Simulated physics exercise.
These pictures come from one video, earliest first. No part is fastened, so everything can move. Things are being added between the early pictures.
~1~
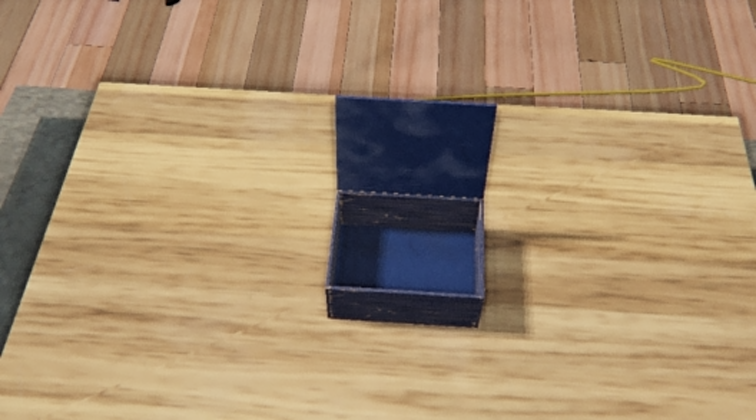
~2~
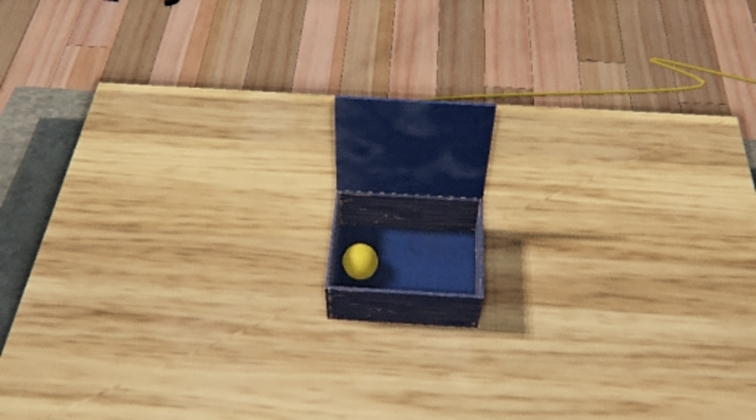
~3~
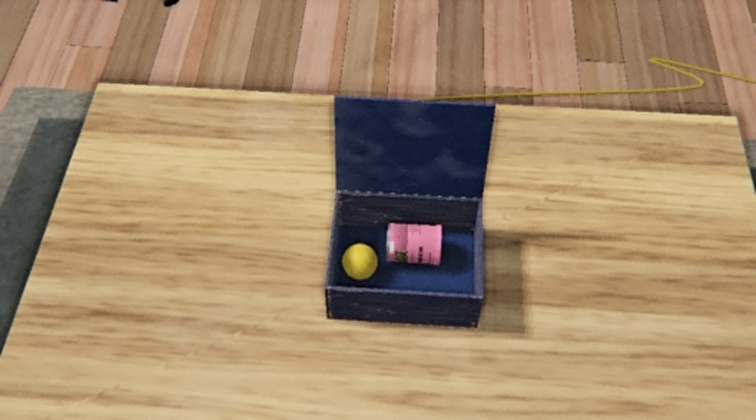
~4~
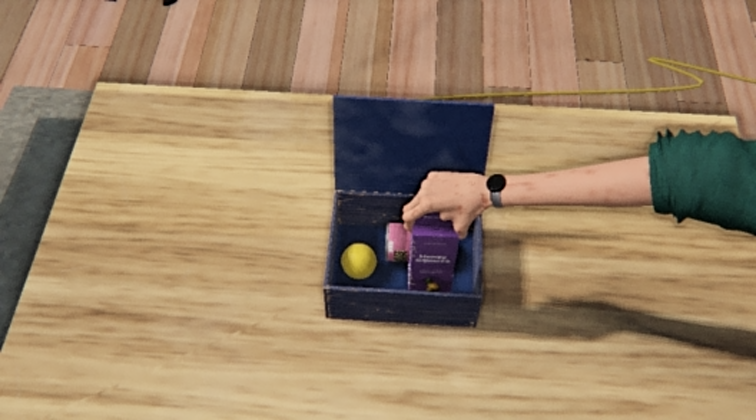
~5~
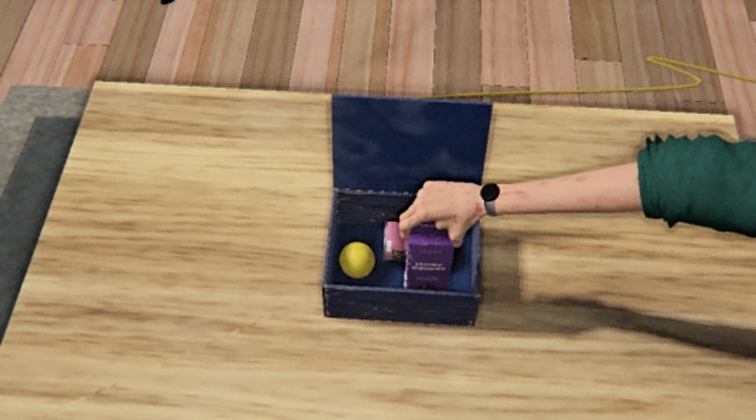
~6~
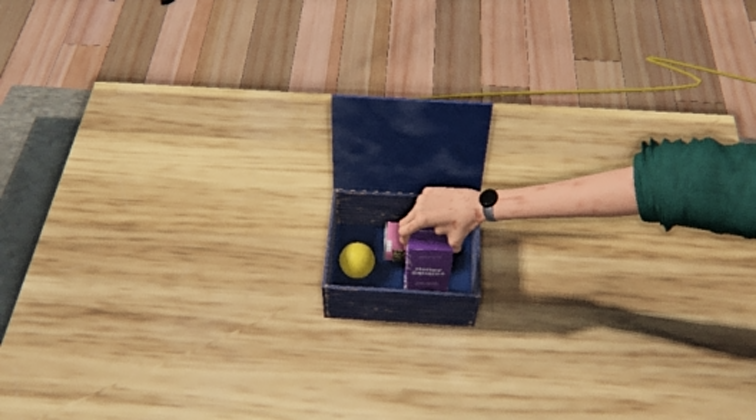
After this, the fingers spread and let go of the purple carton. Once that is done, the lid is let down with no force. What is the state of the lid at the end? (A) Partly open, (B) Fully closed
Partly open.
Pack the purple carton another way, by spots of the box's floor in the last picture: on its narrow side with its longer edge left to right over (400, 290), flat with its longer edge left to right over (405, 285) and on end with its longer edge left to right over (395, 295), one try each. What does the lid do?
In case one it ends up closed, in case two it ends up closed and in case three it remains open.
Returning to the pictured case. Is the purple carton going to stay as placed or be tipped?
The purple carton stays as it was set.
Then, 1.20 s past the last view, lid starting down.
Then, 1.50 s past the last view, lid 66° above the rim.
Then, 1.70 s past the last view, lid 46° above the rim.
Finally, lid 39° above the rim; all 3 still in place. Final places as the last picture's camera would see them, purple carton near (427, 271).
